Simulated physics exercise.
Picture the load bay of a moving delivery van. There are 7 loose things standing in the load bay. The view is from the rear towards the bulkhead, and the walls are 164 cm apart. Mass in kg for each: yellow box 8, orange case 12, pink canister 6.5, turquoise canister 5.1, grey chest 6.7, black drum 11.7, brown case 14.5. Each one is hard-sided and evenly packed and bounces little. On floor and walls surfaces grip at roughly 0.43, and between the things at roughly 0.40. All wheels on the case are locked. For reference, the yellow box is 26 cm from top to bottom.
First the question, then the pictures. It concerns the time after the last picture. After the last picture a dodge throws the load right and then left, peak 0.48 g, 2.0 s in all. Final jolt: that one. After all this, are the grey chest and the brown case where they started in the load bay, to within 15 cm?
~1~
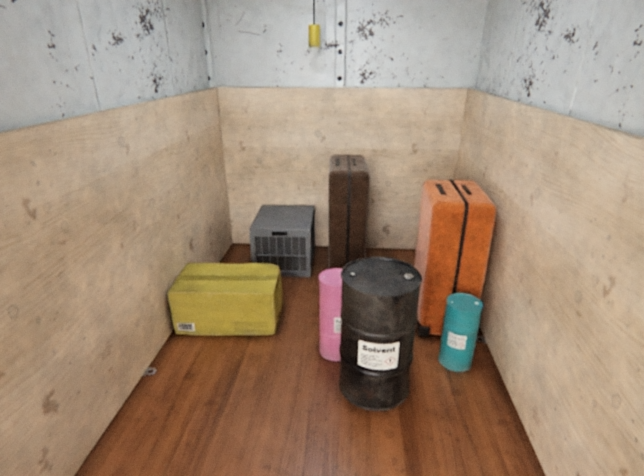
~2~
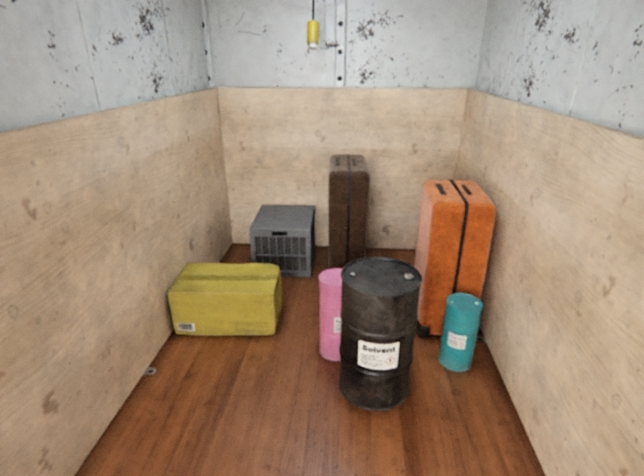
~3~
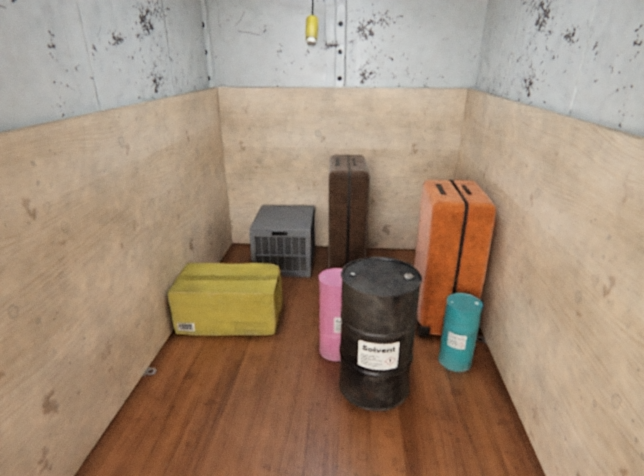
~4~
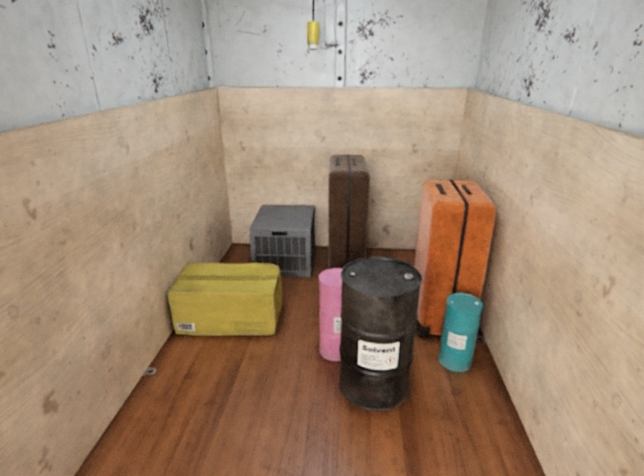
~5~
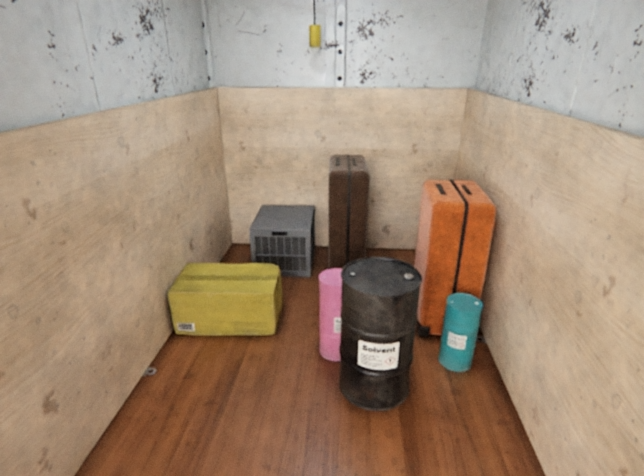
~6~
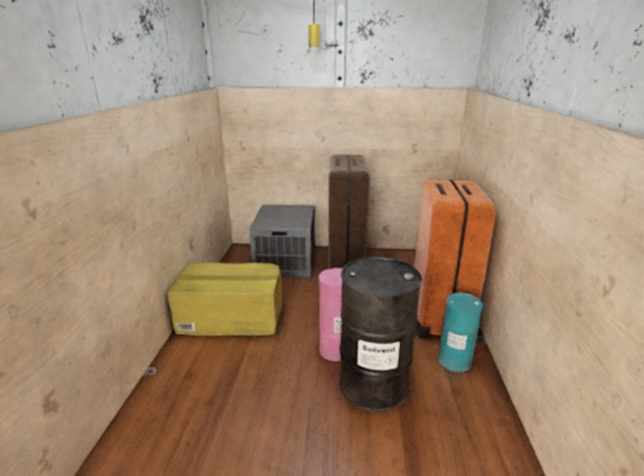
The grey chest is displaced and the brown case is displaced.
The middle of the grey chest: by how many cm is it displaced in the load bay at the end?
Displacement: Approx. 28 cm.
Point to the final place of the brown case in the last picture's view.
It ends near (301, 218).
Then, 1.30 s after the last picture, load feels 0.19 g left; brown case leaning 10° near (357, 213).
Then, 1.70 s after the last picture, load feels 0.38 g left; brown case leaning 28° near (321, 212); grey chest slid 6 cm near (276, 239).
Then, 1.90 s after the last picture, load feels 0.19 g left; brown case leaning 47° near (301, 218); grey chest slid 26 cm near (248, 238); pink canister leaning 3°.
At rest, tipped over in the load bay, brown case; not toppled but over 15 cm from the start, grey chest; the other 5 in place, give or take 15 cm. In the last view, grey chest near (246, 238), brown case near (301, 218).
